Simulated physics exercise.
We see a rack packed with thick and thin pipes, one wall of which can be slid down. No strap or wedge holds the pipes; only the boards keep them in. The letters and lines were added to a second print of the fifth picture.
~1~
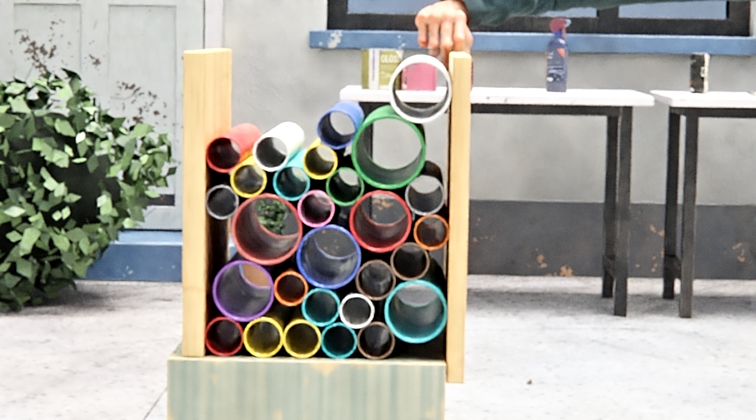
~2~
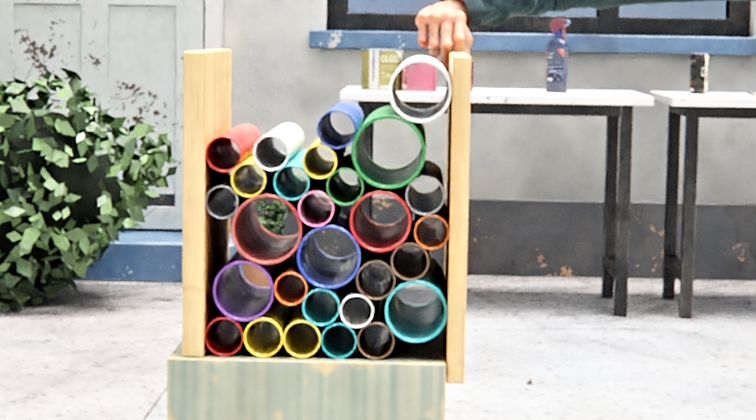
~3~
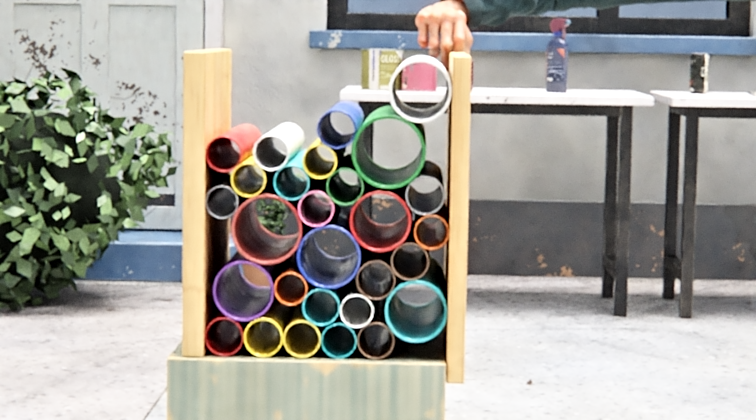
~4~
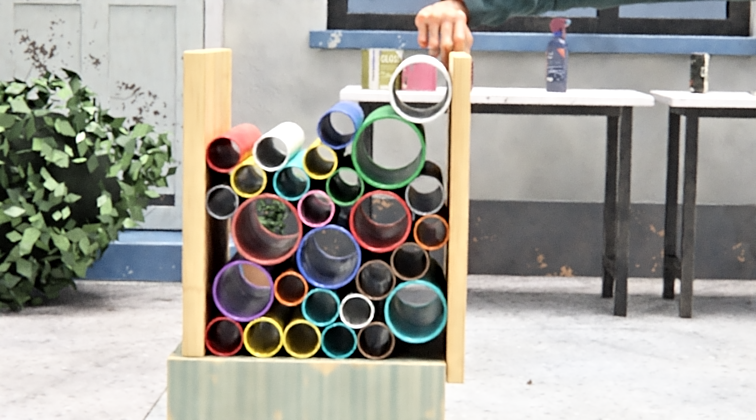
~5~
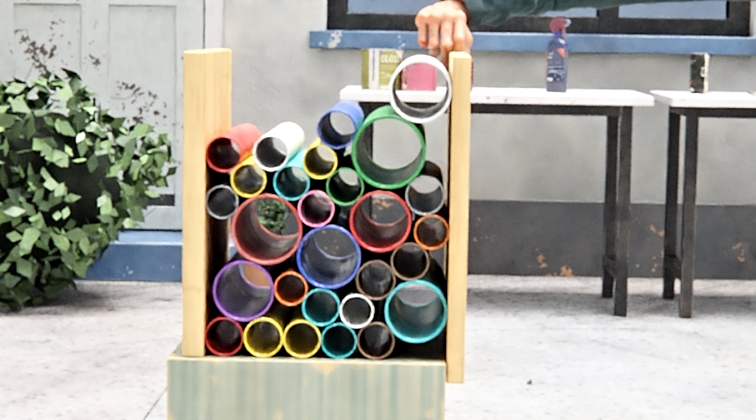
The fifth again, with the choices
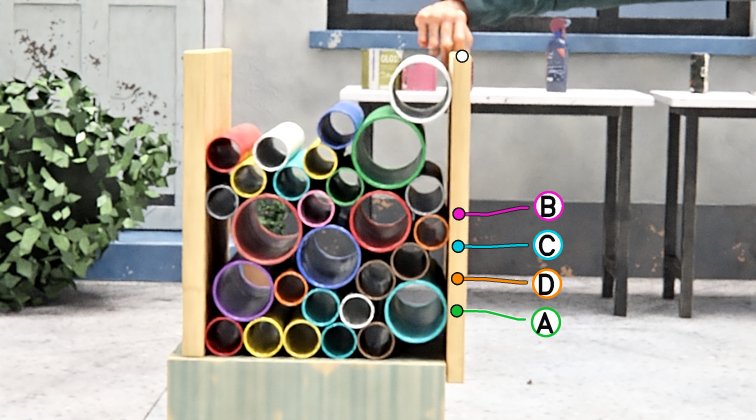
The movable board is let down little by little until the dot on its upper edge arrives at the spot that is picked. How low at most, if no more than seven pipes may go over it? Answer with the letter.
No lower than D.
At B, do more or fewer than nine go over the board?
It loses fewer than nine.
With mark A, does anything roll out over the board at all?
Yes.
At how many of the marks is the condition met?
Three of them.
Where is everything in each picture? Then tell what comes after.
In the first frame, a pink pipe (316, 209); a grey pipe (222, 202).
In the second frame, side board (456, 205).
In the third frame, a red pipe (224, 336); a turquoise pipe (416, 311).
In the fourth frame, a blue pipe (329, 257); a pink pipe (316, 209).
In the fifth frame, a grey pipe (222, 202); side board (456, 205).
On the copy, A at (457, 311); B at (459, 214); C at (458, 246); D at (458, 279); the white dot at (462, 56).
On D. First, top of the board (451, 149).
Then, top of the board (449, 251).
Finally, top of the board (448, 278), five out over the board.
By contrast, A more than seven out over the board; B one out over the board; C about four out over the board.
